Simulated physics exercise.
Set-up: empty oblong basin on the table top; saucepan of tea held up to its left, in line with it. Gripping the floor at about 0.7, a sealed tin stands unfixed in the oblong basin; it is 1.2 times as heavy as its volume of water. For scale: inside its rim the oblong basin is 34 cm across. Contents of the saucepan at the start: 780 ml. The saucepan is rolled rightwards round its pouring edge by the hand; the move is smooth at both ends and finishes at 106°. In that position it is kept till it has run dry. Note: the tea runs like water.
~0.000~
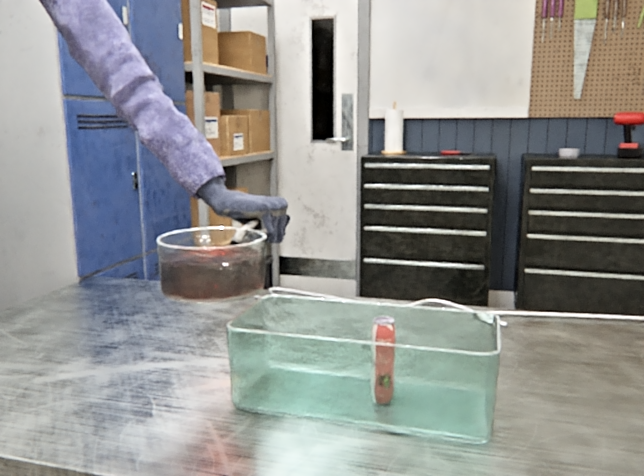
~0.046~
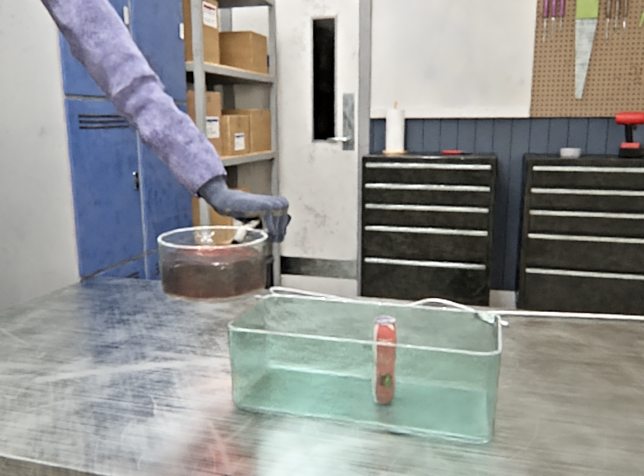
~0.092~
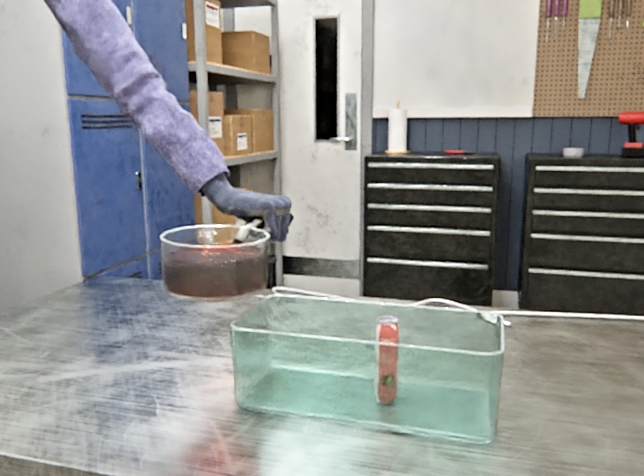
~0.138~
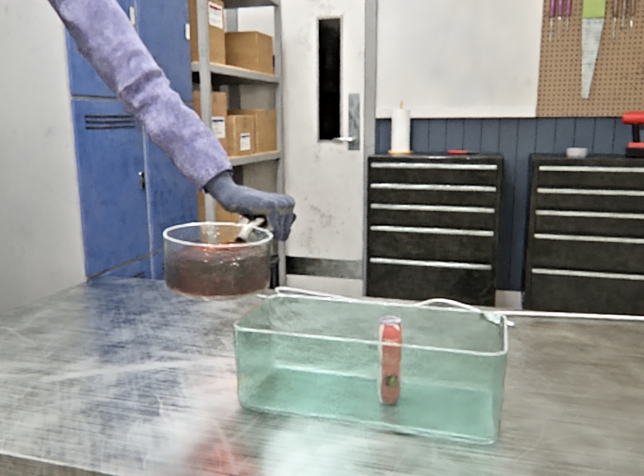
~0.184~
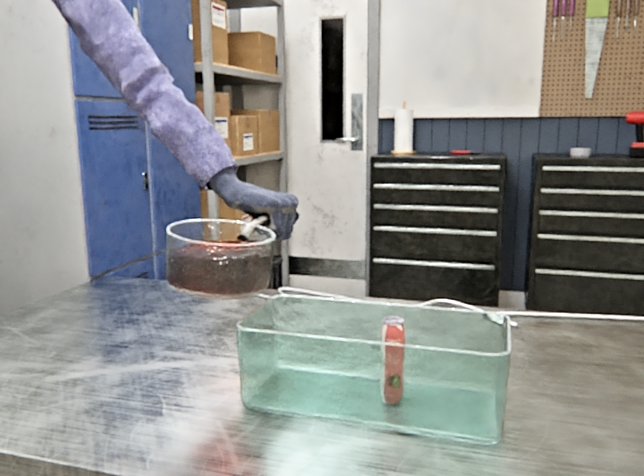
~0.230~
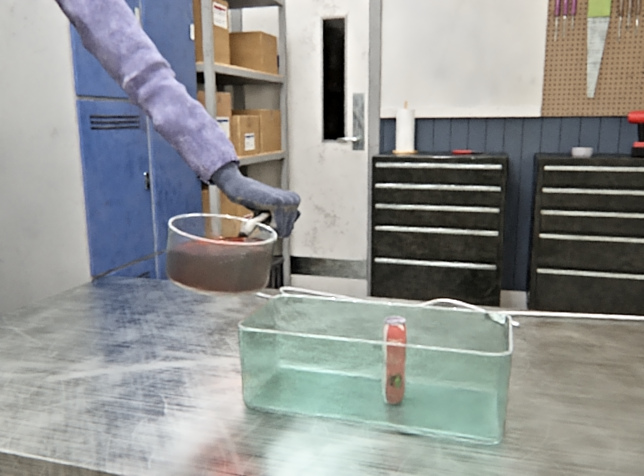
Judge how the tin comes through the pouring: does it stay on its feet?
My guess is it's going to stay on its base.
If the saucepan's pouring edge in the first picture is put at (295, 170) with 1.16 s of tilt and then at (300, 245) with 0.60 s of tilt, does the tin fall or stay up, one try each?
First it stays on its base; then it tips over.
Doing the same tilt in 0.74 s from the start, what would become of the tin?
Outcome - the tin comes down.
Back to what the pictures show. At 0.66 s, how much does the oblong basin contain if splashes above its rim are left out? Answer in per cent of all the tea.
About 3%.
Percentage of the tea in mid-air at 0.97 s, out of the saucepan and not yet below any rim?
Airborne share: Near 18 %.
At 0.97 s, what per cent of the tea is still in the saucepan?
I reckon near 14 per cent still sits there.
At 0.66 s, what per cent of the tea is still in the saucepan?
About 72 percent.
After 0.66 s the tilt is 64° and 72 per cent is still to pour; the tin stands where it began.
After 0.97 s the tilt is 99° and 14 per cent is still to pour; the tin stands where it began.
After 1.30 s the tilt is 106° and 0 per cent is still to pour; the tin stands where it began.
After 1.66 s the tilt is 106° and 0 per cent is still to pour; the tin stands where it began.
In the end the tin stands where it began.
